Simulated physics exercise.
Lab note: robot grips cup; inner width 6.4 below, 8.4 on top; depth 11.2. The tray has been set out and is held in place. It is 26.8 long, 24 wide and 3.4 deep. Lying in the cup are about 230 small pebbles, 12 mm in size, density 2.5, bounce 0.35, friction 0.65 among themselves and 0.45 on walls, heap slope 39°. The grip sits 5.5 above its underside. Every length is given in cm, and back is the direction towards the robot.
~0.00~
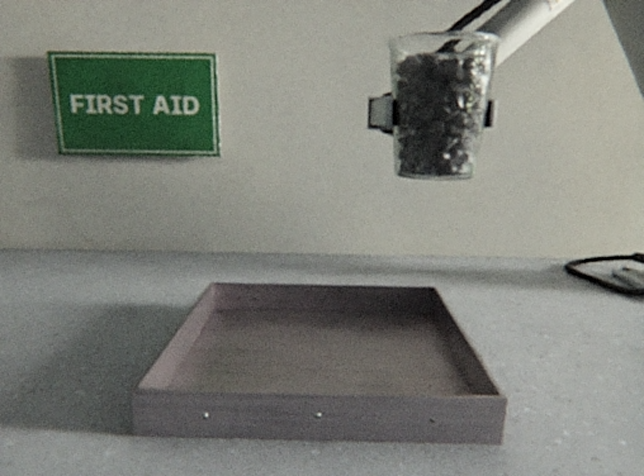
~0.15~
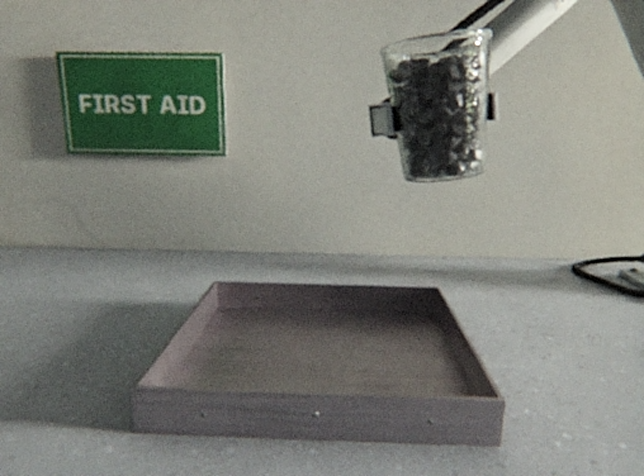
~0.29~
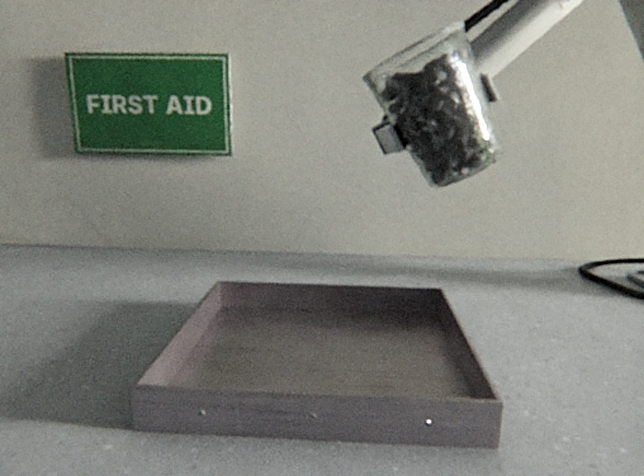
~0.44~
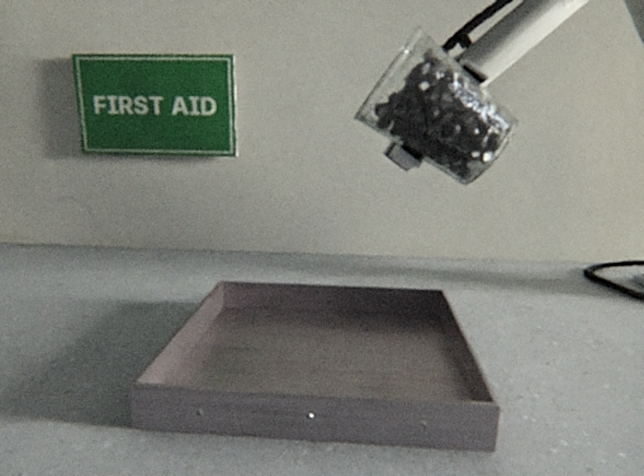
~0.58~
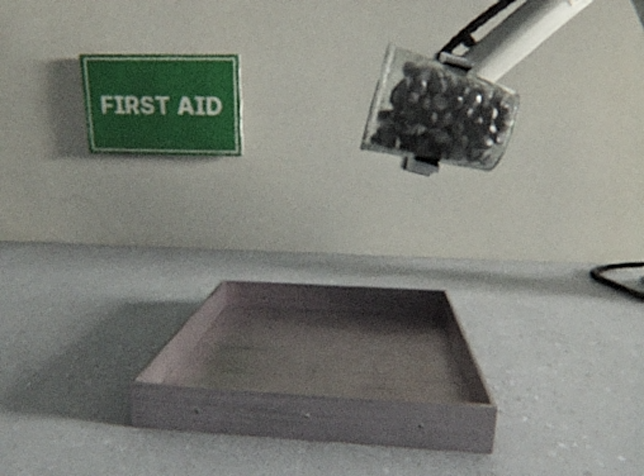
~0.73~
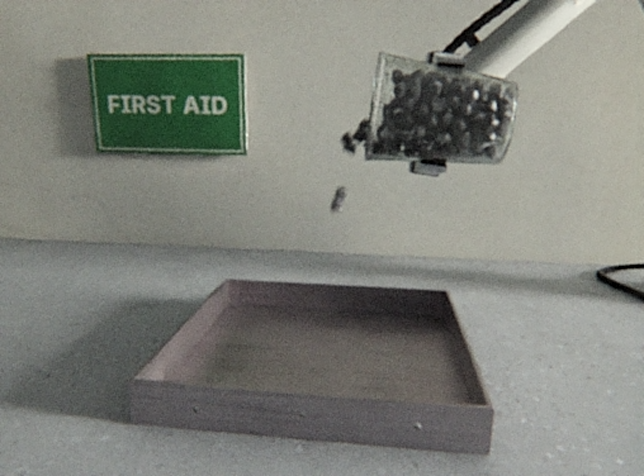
A cup of dark pebbles tilts left on a robot arm until a few drop out.
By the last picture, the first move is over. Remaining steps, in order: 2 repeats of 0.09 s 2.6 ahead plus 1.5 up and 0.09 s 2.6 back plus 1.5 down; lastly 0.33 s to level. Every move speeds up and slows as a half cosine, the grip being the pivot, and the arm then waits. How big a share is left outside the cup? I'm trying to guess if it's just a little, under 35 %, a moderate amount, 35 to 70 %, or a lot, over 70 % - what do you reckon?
I reckon a lot.
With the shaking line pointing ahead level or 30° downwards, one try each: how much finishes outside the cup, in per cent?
First try about 65 %, second try about 35 %.
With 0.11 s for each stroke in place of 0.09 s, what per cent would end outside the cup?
In that case about 65 in a hundred.
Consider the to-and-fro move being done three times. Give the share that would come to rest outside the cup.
90 %.
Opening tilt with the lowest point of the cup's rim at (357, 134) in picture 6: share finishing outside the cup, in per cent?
Roughly 40 percent, give or take.
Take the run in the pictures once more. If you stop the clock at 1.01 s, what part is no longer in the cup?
By then near 50 % is out.
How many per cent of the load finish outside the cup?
The share comes to around 85 per cent.
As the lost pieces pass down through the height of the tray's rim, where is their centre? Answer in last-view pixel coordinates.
(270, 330).
After 1.01 s, tilted 84° forward, highest piece 26 above the table; 111 in the cup, 35 in the tray, 83 in flight or on a rim.
After 1.28 s, tilted 31° forward, highest piece 27 above the table; 186 in the tray, 38 in the cup, 1 on the table or floor, 4 in flight or on a rim.
After 1.62 s, level, highest piece 22 above the table; 189 in the tray, 38 in the cup, 2 on the table or floor.
After 2.67 s, level, highest piece 22 above the table; 189 in the tray, 38 in the cup, 2 on the table or floor.
At rest, 189 in the tray, 38 in the cup, 2 on the table or floor. That is 83 % outside the cup.
